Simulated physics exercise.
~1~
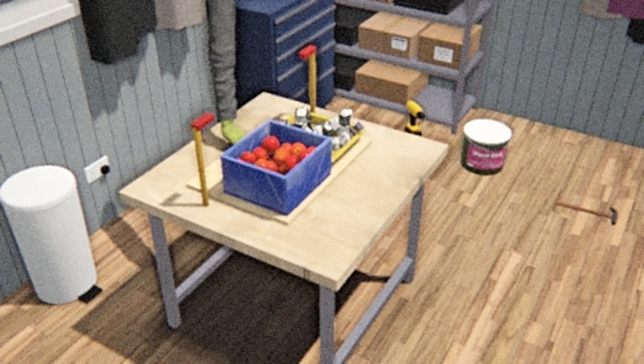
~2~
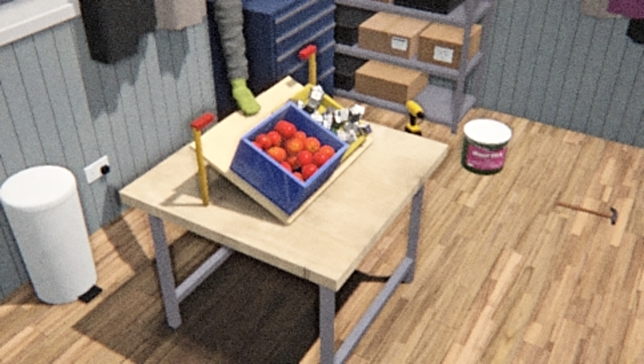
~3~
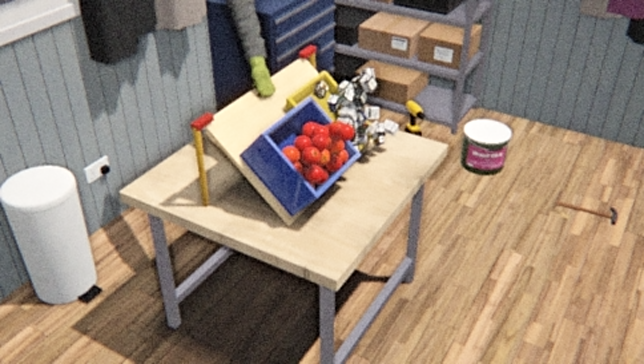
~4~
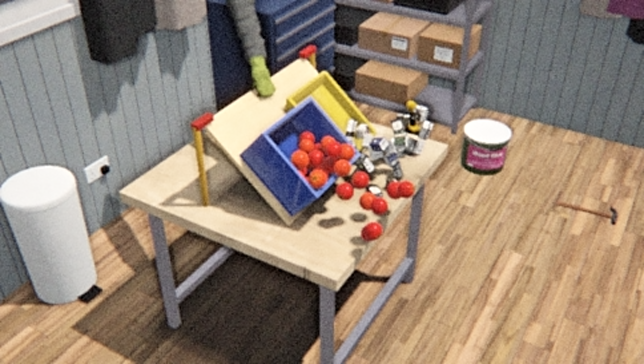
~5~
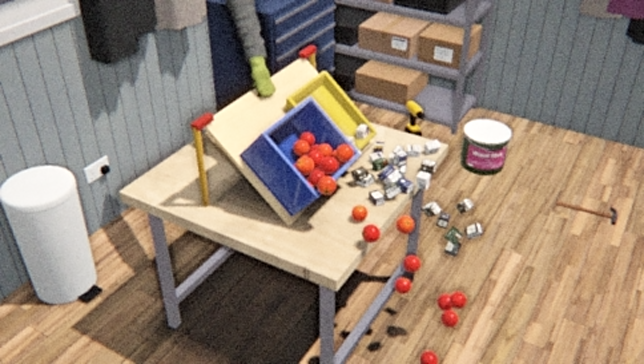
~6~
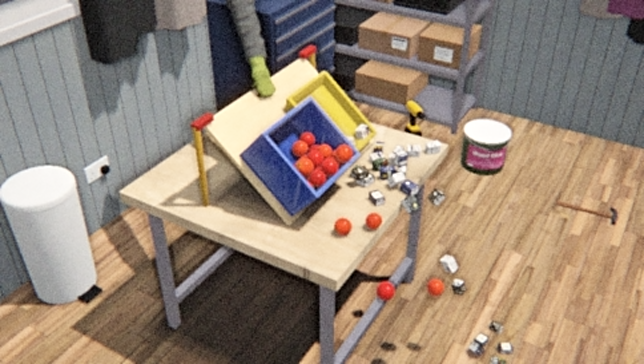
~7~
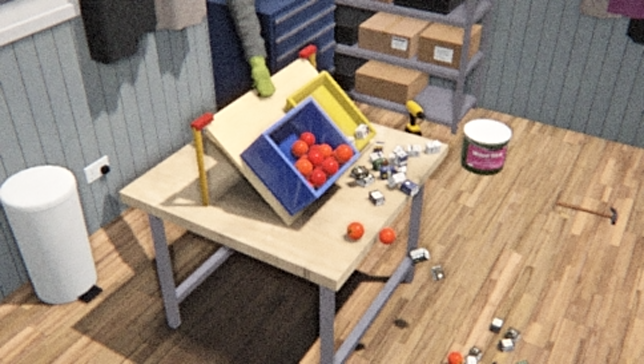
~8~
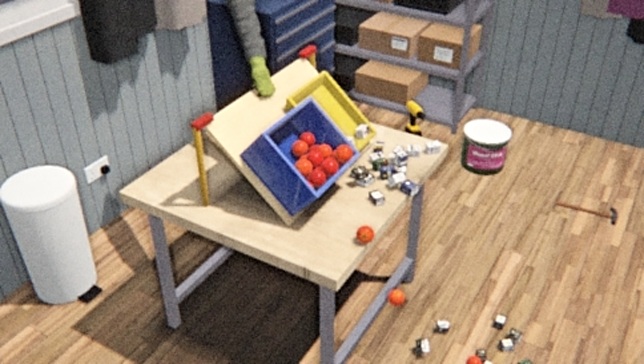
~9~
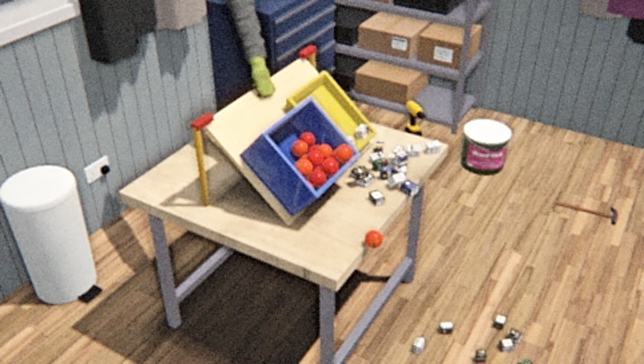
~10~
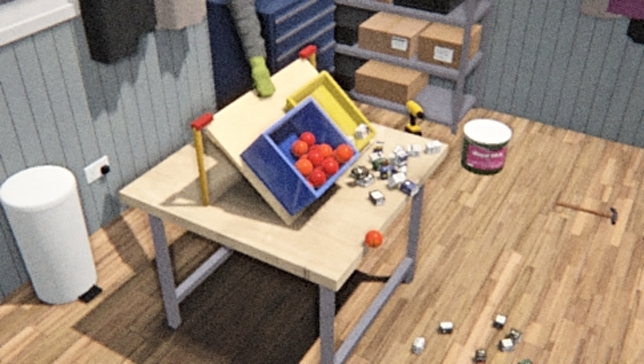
A hinged board tilts up, spilling cartons and some tomatoes across table and floor.
